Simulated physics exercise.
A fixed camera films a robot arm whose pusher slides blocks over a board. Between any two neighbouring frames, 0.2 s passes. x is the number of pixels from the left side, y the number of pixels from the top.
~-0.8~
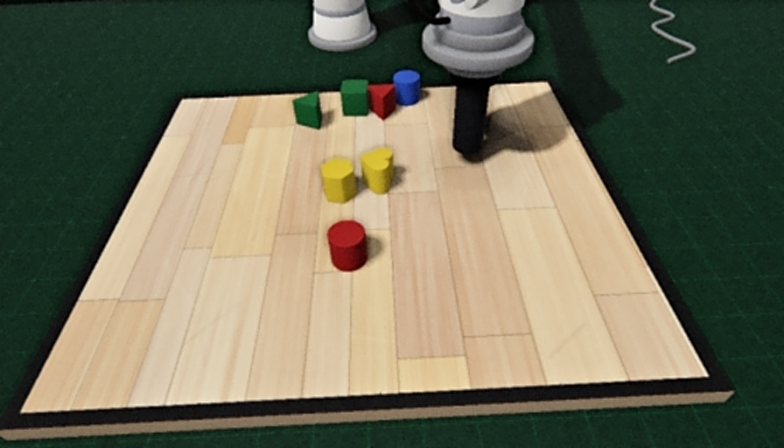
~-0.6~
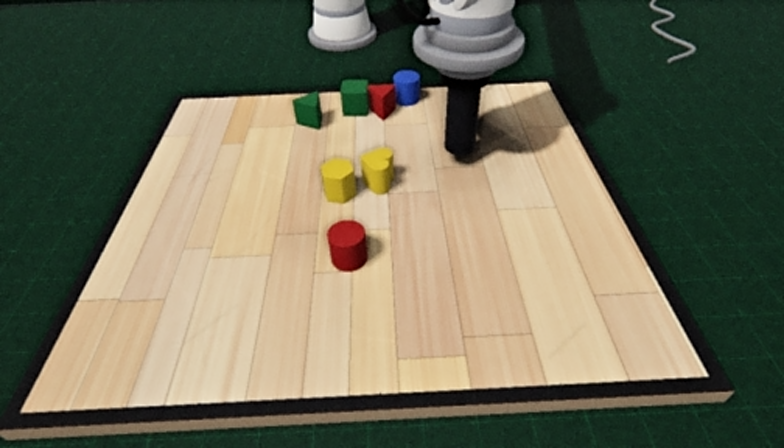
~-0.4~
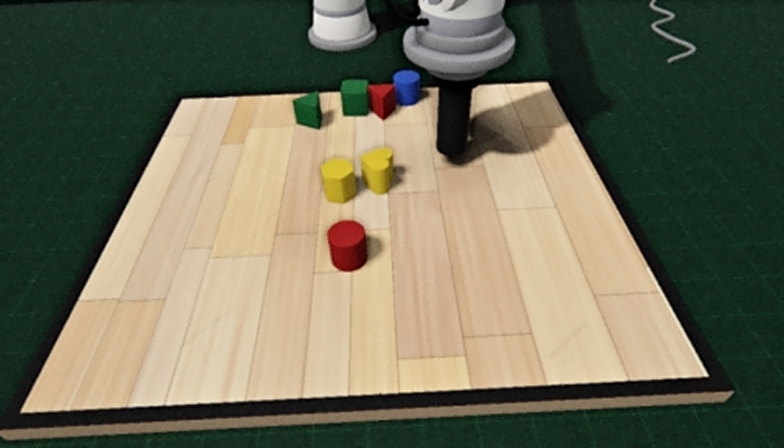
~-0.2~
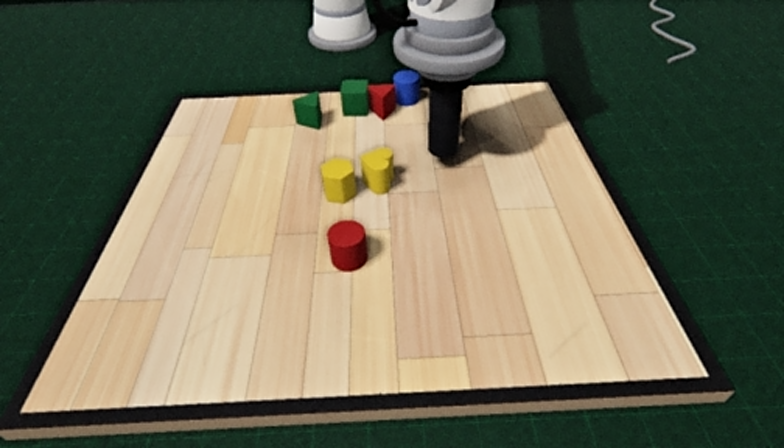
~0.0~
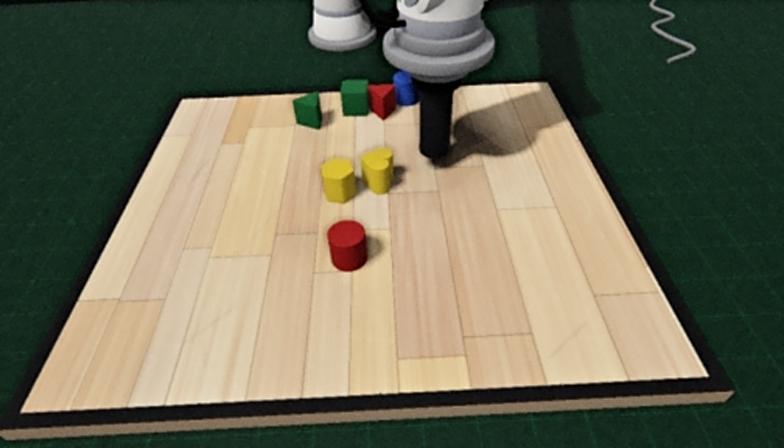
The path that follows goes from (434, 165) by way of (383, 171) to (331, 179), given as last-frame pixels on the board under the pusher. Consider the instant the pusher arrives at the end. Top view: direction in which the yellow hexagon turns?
Turns clockwise.
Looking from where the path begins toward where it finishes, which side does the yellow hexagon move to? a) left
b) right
That would be a.
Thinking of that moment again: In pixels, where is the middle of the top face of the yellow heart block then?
It comes to (353, 166).
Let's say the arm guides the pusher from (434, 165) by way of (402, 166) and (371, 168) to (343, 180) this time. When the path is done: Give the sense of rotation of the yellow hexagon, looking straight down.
Answer: With the clock.
On the path given first. One third of the way, pusher at (399, 154); yellow heart block at (375, 159).
Two thirds of the way, pusher at (364, 158); yellow hexagon at (328, 173), turned 25° clockwise; yellow heart block at (359, 165), turned 85° anticlockwise.
At the end, pusher at (329, 164); yellow hexagon at (323, 178), turned 40° clockwise; yellow heart block at (353, 166), turned 125° anticlockwise.
